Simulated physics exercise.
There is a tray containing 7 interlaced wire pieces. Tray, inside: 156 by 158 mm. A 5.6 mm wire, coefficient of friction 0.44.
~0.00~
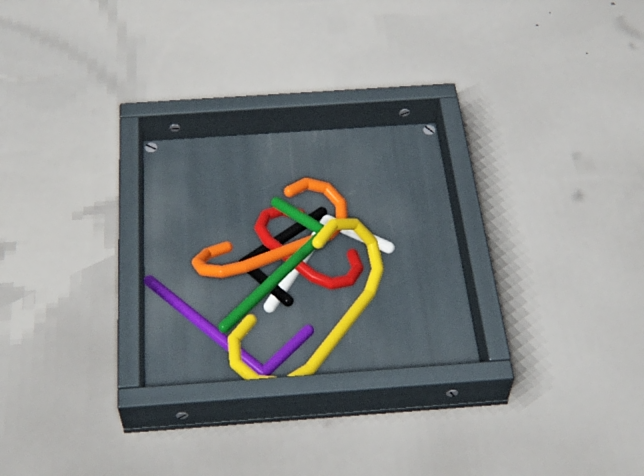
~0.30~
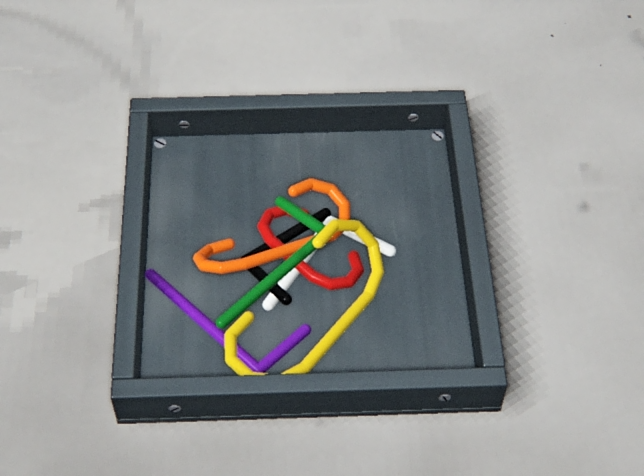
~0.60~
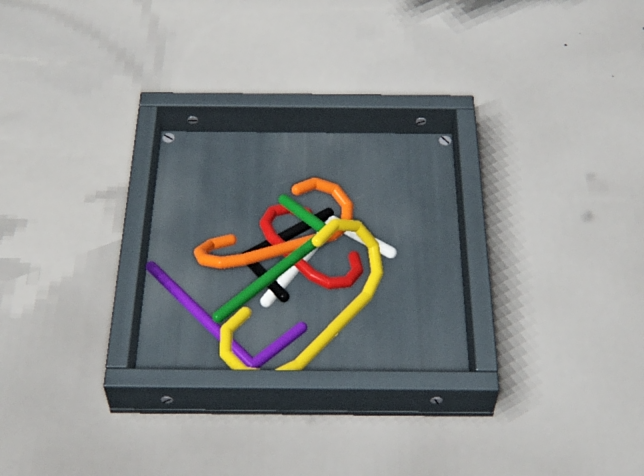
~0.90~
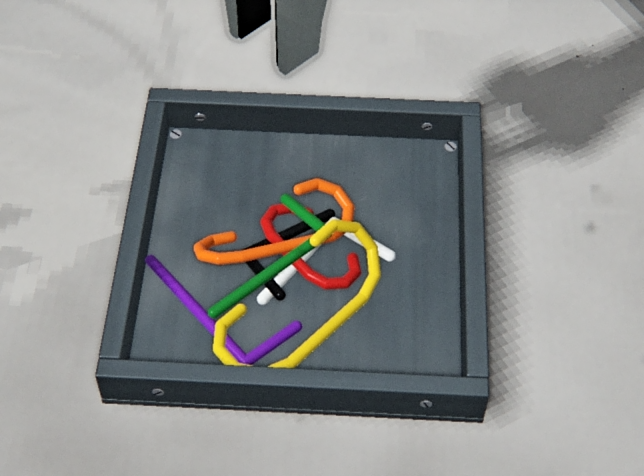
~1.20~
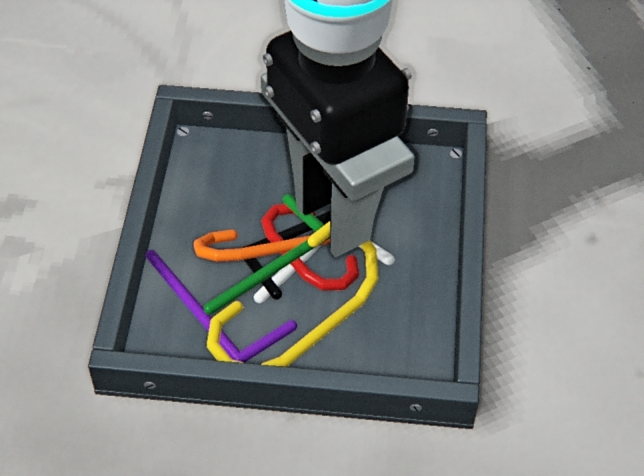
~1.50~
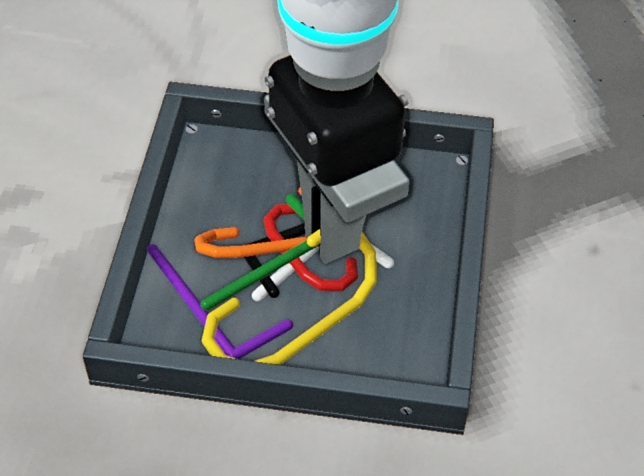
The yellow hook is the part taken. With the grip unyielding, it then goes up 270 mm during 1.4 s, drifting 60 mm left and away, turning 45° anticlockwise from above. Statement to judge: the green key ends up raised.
Not elevated.
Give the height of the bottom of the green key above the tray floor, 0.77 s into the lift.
10 mm.
After 1.92 s, lowest point more than 20 mm over the tray floor, yellow hook 58 mm.
After 2.27 s, lowest point more than 20 mm over the tray floor, yellow hook 159 mm.
After 2.90 s, lowest point more than 20 mm over the tray floor, yellow hook 273 mm.
End, hanging yellow hook 273 mm; the other 6 are down.
